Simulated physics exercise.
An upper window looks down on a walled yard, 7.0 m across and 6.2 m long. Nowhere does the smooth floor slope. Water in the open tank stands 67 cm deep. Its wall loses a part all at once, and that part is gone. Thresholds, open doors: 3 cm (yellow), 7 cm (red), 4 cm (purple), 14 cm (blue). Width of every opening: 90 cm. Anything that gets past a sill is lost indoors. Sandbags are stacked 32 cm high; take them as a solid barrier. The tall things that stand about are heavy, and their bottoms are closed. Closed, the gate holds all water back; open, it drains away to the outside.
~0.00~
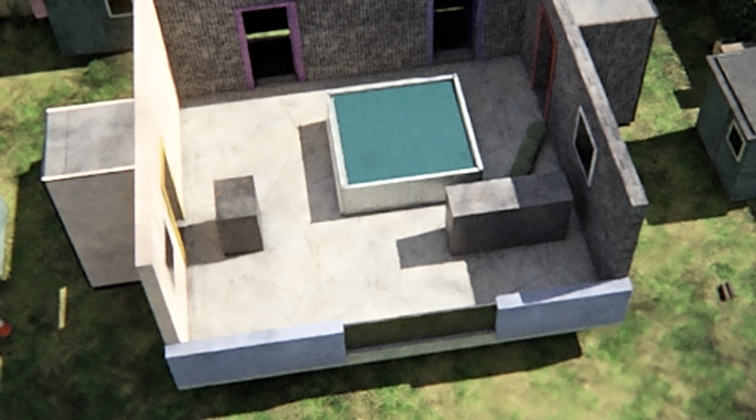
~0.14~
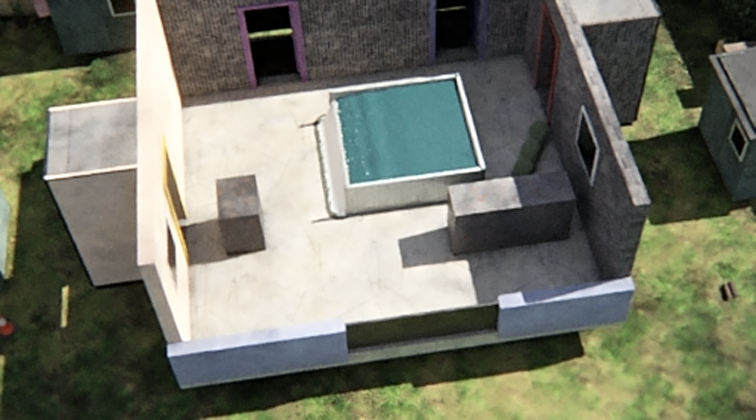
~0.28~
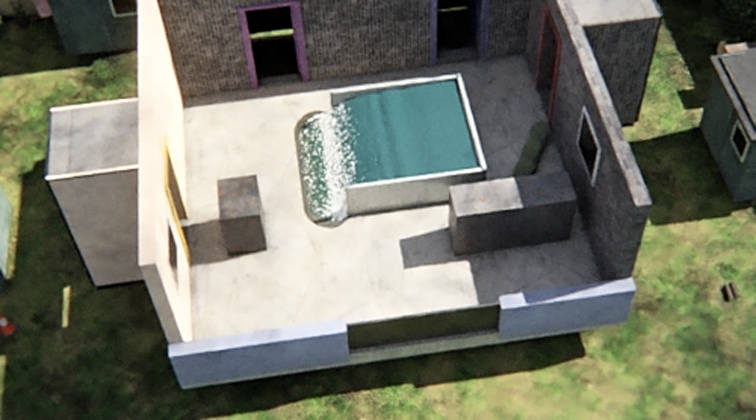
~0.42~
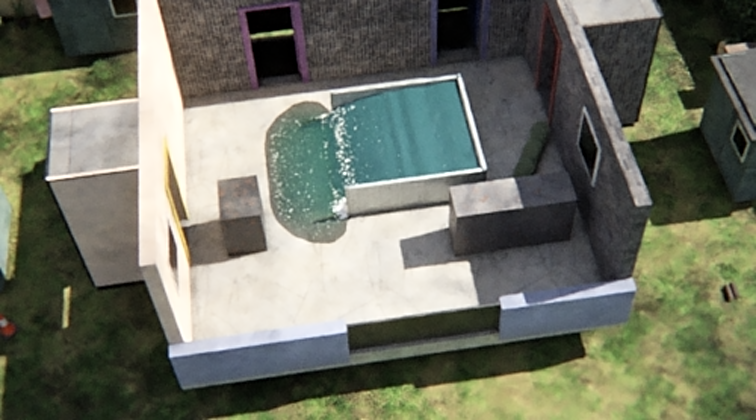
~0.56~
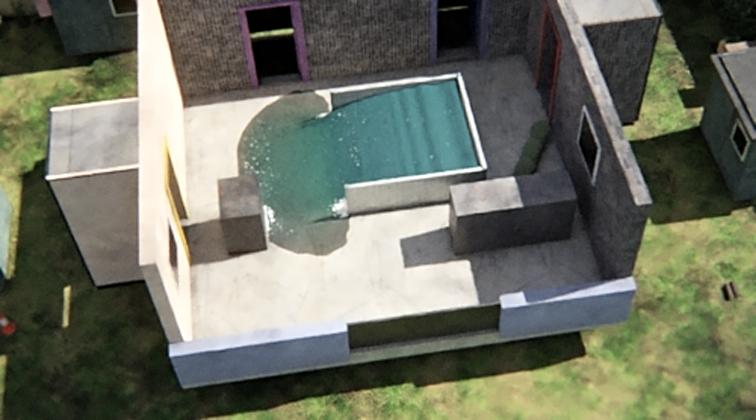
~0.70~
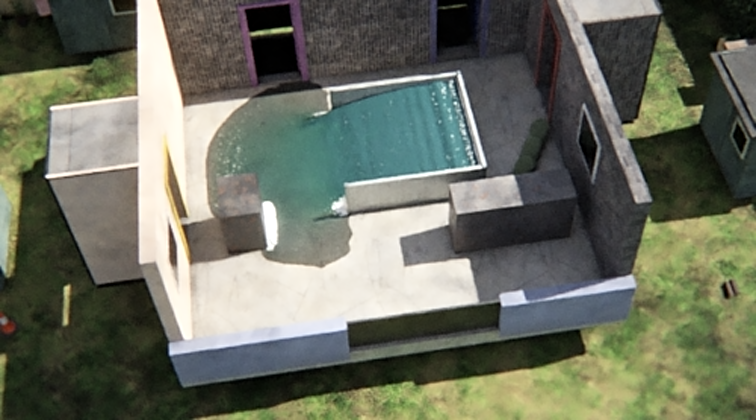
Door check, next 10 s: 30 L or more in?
The yellow door lets in more than the cap. The red door lets in more than the cap. The purple door lets in more than the cap. The blue door lets in less than the cap.
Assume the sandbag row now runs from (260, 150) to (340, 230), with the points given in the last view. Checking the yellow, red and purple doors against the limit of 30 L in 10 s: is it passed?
Well, the yellow one is more than allowed, the red one is within bounds, and the purple one is more than allowed.
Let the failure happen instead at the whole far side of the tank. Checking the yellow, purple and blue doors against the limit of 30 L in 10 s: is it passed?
Log - yellow: Threshold topped, purple: Threshold topped, blue: Threshold topped.
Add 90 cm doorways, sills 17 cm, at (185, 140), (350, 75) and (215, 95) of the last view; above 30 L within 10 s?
Note, doorways in listed order: Goes beyond, stays short, goes beyond.
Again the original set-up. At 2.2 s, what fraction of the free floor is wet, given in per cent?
Around 45 per cent wet.
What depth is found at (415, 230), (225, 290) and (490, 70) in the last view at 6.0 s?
Roughly 4, 9 and 7 cm, in turn.
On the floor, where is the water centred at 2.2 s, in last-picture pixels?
(304, 168).
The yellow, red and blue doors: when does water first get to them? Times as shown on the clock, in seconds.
Yellow: 1.2 s; red: 5.0 s; blue: 4.0 s.
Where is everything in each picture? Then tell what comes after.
In the first frame, the open tank at (402, 132) is whole and still, 67 cm deep.
In the second frame, water pours out at (340, 155) and has run 1.3 m, to (328, 116); typically 9 cm deep outside, 67 cm at the open tank's back.
In the third frame, water pours out at (342, 157) and has run 1.4 m, to (316, 114); typically 12 cm deep outside, 67 cm at the open tank's back.
In the fourth frame, water pours out at (342, 159) and has run 1.8 m, to (291, 111); typically 10 cm deep outside, 67 cm at the open tank's back.
In the fifth frame, water pours out at (342, 158) and has run 2.1 m, to (270, 238); typically 9 cm deep outside, 66 cm at the open tank's back.
In the sixth frame, the front is at (213, 146), 2.5 m from the gap at (342, 157); 7.4 m2 of floor is under water; 59 cm left at the back of the open tank.
After 1.4 s water covers 35 % of the floor and is deepest (45 cm) near (197, 192); yellow door 11 cm at the sill, 7 L in, red door not reached, purple door 7 cm at the sill, 0 L in, blue door not reached.
After 2.2 s water covers 45 % of the floor and is deepest (50 cm) near (183, 103); yellow door 17 cm at the sill, 51 L in, red door not reached, purple door 5 cm at the sill, 8 L in, blue door not reached.
After 3.5 s water covers 55 % of the floor and is deepest (34 cm) near (183, 103); yellow door 13 cm at the sill, 147 L in, red door not reached, purple door 15 cm at the sill, 48 L in, blue door not reached.
After 6.0 s water covers 85 % of the floor and is deepest (26 cm) near (510, 54); yellow door 8 cm at the sill, 238 L in, red door 12 cm at the sill, 11 L in, purple door 11 cm at the sill, 131 L in, blue door 7 cm at the sill, 0 L in.
After 10.0 s water covers 100 % of the floor and is deepest (22 cm) near (542, 152); yellow door 7 cm at the sill, 291 L in, red door 12 cm at the sill, 68 L in, purple door 7 cm at the sill, 196 L in, blue door 8 cm at the sill, 0 L in.
